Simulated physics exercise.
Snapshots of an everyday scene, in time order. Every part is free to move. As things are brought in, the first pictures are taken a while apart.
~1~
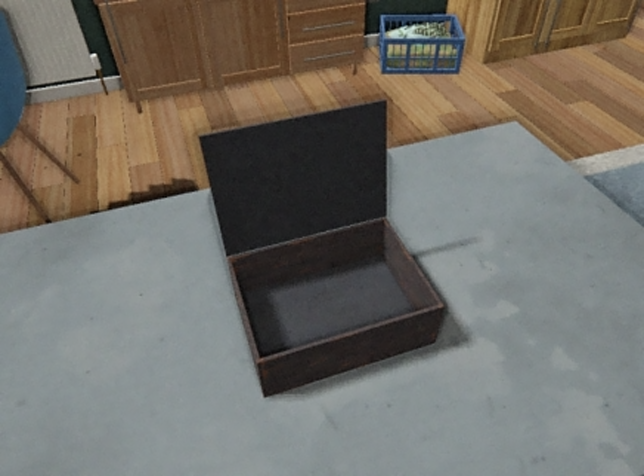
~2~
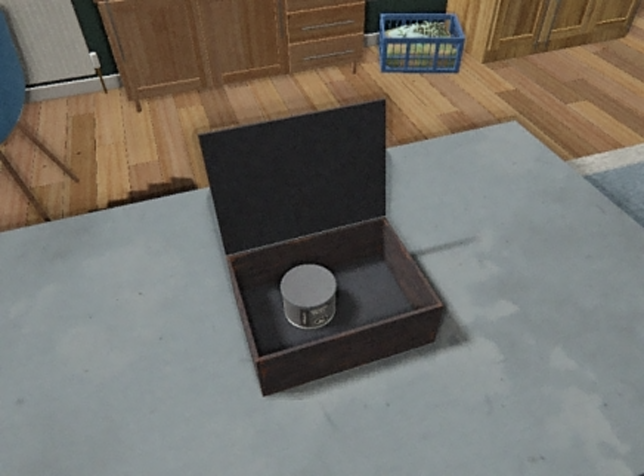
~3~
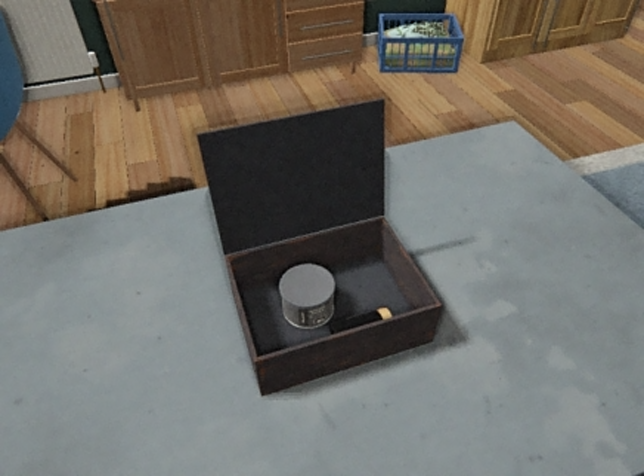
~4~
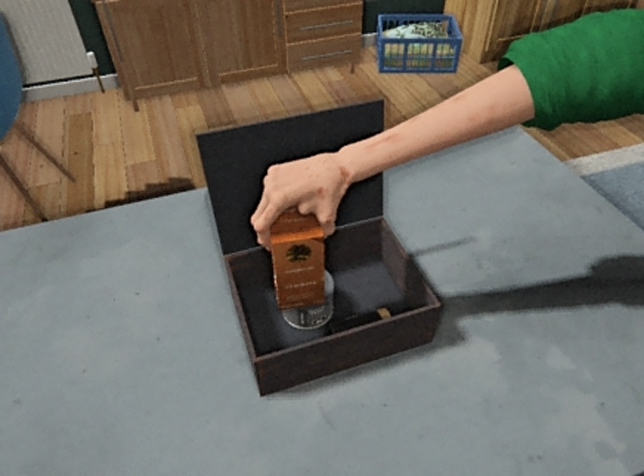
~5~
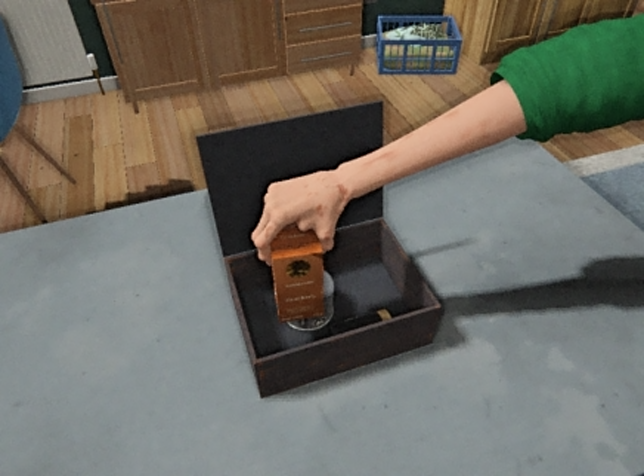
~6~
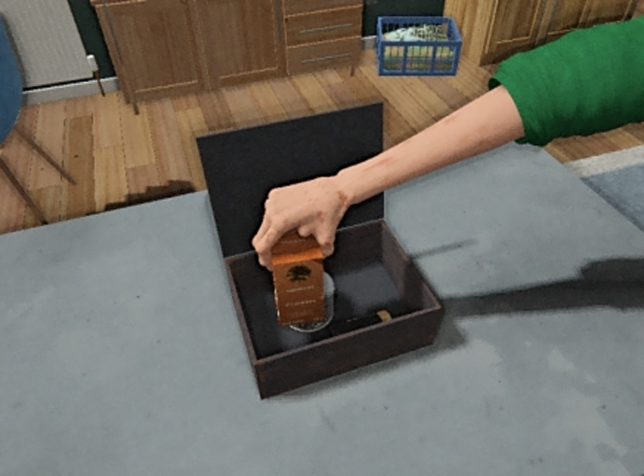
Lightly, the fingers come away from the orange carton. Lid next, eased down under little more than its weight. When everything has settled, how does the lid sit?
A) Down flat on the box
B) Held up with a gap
Option B: Held up with a gap.
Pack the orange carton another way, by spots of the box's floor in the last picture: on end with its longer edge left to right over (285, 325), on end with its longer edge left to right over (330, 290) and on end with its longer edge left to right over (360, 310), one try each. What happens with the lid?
The lid is kept raised the first time, is kept raised the second time and is kept raised the third time.
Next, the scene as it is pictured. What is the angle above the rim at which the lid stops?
The answer is about 20 degrees.
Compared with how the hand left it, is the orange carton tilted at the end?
Looking at the last picture, the orange carton sits at an angle.
Then, 0.40 s later than the last frame, orange carton tilted by 54° near (290, 327).
Then, 1.30 s later than the last frame, lid 77° above the rim; orange carton tilted by 55° near (286, 327).
Then, 1.60 s later than the last frame, lid 54° above the rim; orange carton tilted by 55° near (286, 327).
Then, 1.90 s later than the last frame, lid 22° above the rim; orange carton tilted by 55° near (286, 327).
When it is over, lid 19° above the rim; lying over in the box, orange carton; the other 2 as before. End places, in pixels of the last picture, orange carton near (286, 327).
